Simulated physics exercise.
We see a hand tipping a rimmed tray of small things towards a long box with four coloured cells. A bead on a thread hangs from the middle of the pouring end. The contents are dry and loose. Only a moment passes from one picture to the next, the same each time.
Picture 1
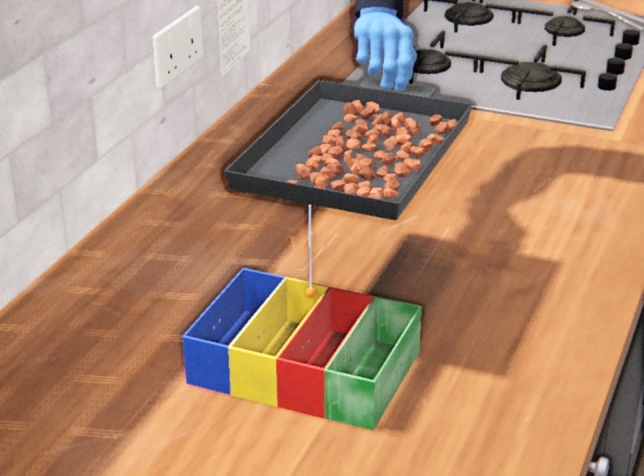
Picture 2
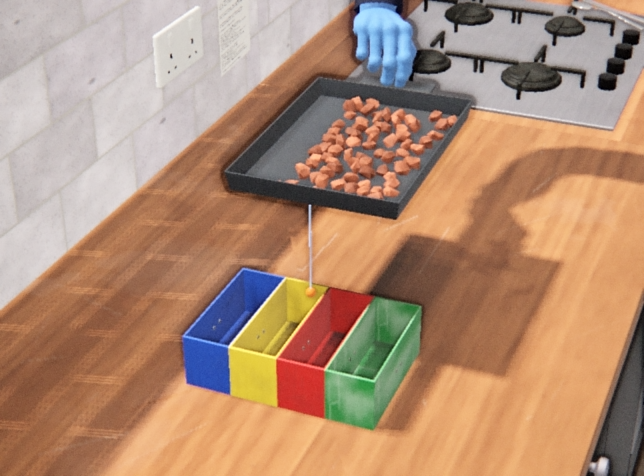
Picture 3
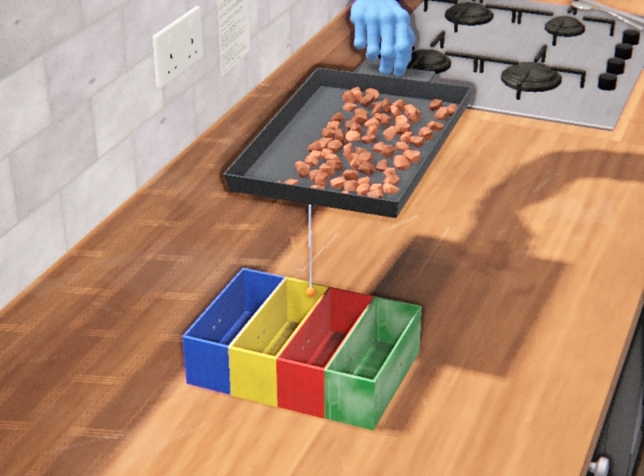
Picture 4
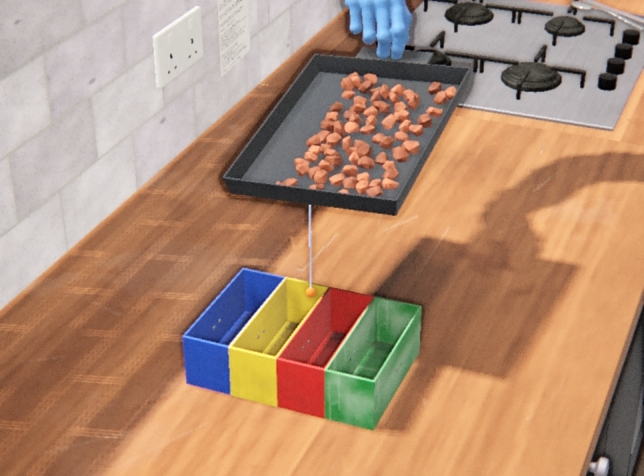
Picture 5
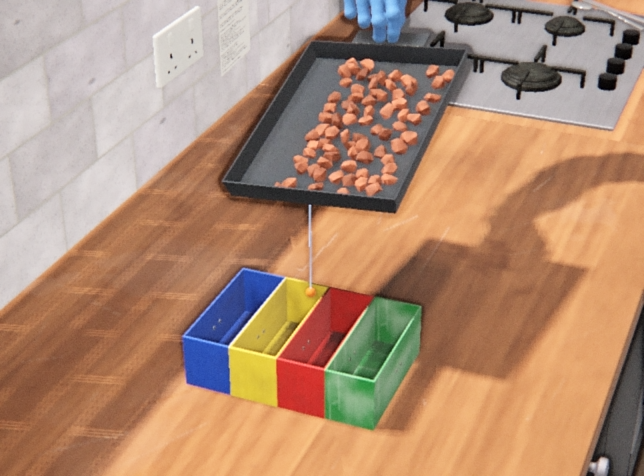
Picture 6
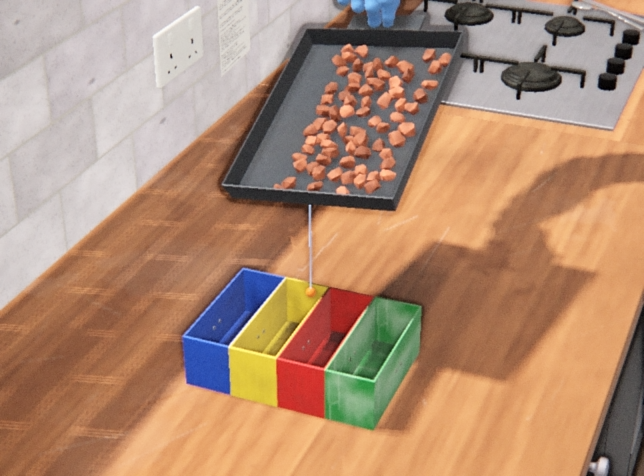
On a wooden kitchen counter beside a pale tiled wall and a gas hob, seen from above at an angle, a blue-gloved hand is at the far end of a dark tray. The tray holds reddish-brown chunks above a box with blue, yellow, red and green cells, an orange bead hanging between. The tray's far end rises gradually, its near edge dipping slightly at the left, while the camera stays still.
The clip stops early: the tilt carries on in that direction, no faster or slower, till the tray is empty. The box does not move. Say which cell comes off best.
Fullest: The blue cell.
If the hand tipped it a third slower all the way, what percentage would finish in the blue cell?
Roughly 50 in a hundred.
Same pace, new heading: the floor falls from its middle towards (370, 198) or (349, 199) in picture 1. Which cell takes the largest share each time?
The first try: The green one. The second: The green one.
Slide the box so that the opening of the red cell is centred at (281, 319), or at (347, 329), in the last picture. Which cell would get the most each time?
In turn: The yellow one; the cell in blue.
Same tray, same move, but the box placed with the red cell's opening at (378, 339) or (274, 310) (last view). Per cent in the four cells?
In turn 30 and 100 in a hundred.
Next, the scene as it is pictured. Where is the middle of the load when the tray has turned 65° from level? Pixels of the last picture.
Around (273, 174).
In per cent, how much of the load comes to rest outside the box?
It comes to 20 per cent or so.
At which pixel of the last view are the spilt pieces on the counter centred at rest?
Around (139, 394).
Shortly afterwards, tray tipped steeply; all but a few on the tray; only a few falling or outside the box.
Next, tray tipped past a quarter turn; near a third on the tray; near a third in the blue cell; a little in the yellow cell; near a quarter falling or outside the box.
Some moments later, tray tipped past a quarter turn; near half in the blue cell; near a quarter in the yellow cell; only a few in the red cell; near a quarter falling or outside the box.
In the end, tray tipped past a quarter turn; near half in the blue cell; near a quarter in the yellow cell; only a few in the red cell; none at all in the green cell; near a quarter outside the box.
